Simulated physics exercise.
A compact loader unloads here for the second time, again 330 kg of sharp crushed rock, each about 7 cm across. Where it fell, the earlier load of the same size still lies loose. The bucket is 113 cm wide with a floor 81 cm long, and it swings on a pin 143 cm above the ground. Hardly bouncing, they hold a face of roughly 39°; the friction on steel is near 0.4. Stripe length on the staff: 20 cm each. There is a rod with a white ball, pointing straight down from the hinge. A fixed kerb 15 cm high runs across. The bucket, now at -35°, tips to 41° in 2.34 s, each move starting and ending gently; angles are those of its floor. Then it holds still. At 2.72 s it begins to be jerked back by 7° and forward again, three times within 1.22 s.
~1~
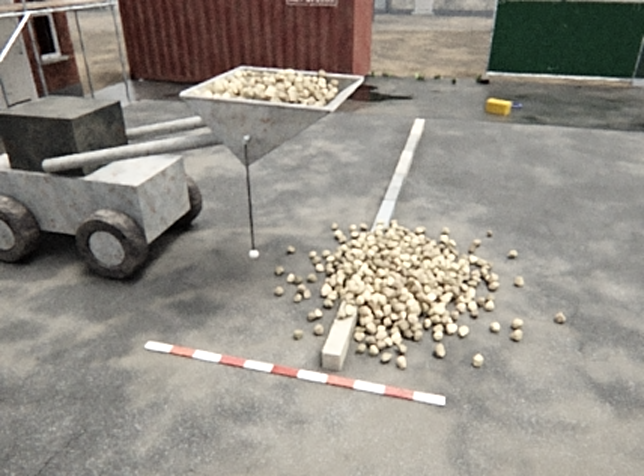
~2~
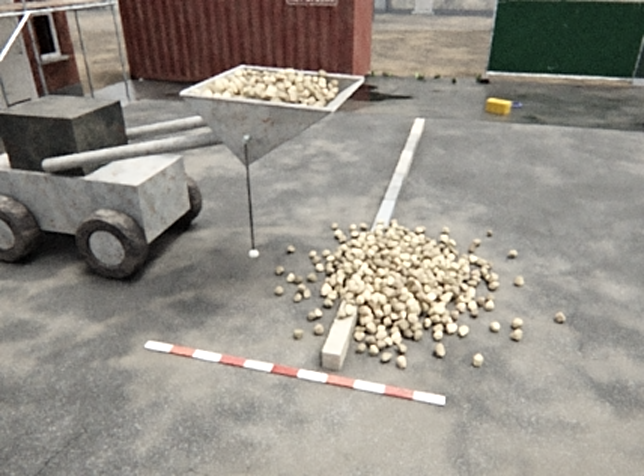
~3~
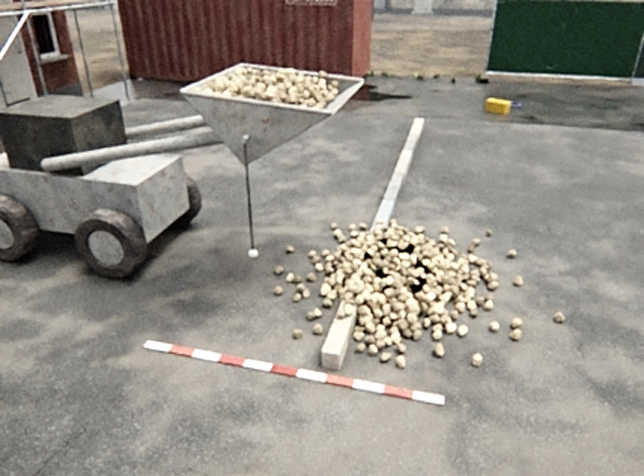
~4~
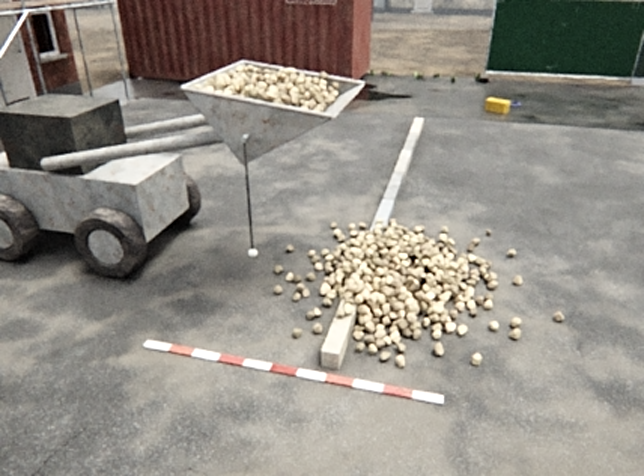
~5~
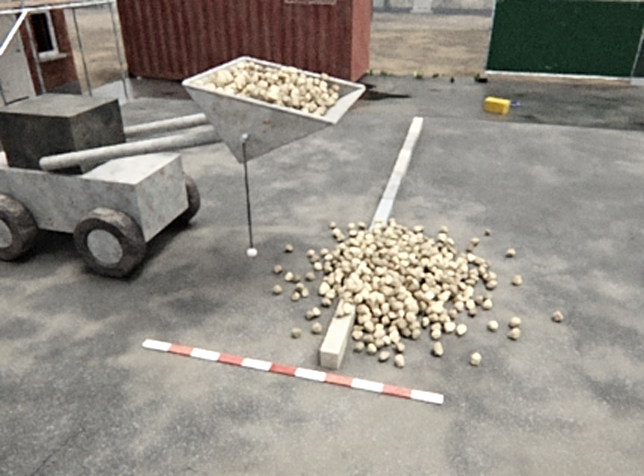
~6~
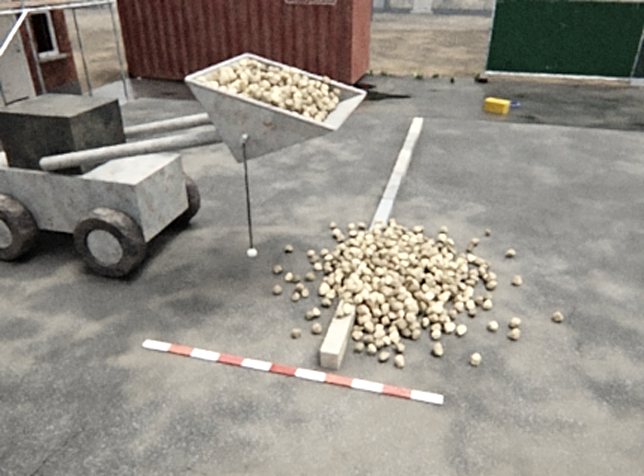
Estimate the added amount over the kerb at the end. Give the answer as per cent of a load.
Roughly 38 per cent of a load.
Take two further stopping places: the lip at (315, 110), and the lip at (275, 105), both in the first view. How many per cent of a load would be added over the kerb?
First place about 15 %, second about 0 %.
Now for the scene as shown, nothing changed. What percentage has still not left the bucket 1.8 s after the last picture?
Roughly 15 per cent is still inside.
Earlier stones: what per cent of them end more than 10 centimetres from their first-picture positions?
Close to 5 in a hundred of them.
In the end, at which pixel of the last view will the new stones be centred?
The middle lies near (354, 262) in the last picture.
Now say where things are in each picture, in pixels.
In the first frame, the bucket is at -35°, its lip at (331, 110); the top of the load is at (268, 77). The earlier load is highest near (384, 251), 26 cm above ground level, 20 % on this side of the kerb, 80 % over the kerb.
The second frame shows lip at (332, 111), floor tilted -34°, highest stones at (256, 77).
In the third frame, the bucket is at -33°, its lip at (332, 113); the top of the load is at (249, 76).
The fourth frame shows lip at (333, 117), floor tilted -30°, highest stones at (250, 73).
The fifth frame shows lip at (334, 122), floor tilted -27°, highest stones at (246, 70).
The sixth frame shows lip at (335, 130), floor tilted -23°, highest stones at (249, 68).
Then, 1.2 s after the last picture the floor is at 29°; in per cent of one load, 96 in the bucket, 24 on this side of the kerb, 80 over the kerb; the foremost stones are at (511, 297).
Then, 1.8 s after the last picture the floor is at 41°; in per cent of one load, 15 in the bucket, 86 on this side of the kerb, 99 over the kerb; the foremost stones are at (511, 297).
Then, 3.8 s after the last picture the floor is at 41°; in per cent of one load, 0 in the bucket, 82 on this side of the kerb, 118 over the kerb; the foremost stones are at (515, 298).
Then, 6.4 s after the last picture the floor is at 41°; in per cent of one load, 0 in the bucket, 82 on this side of the kerb, 118 over the kerb; the foremost stones are at (515, 298). Net gain over the kerb, 38.
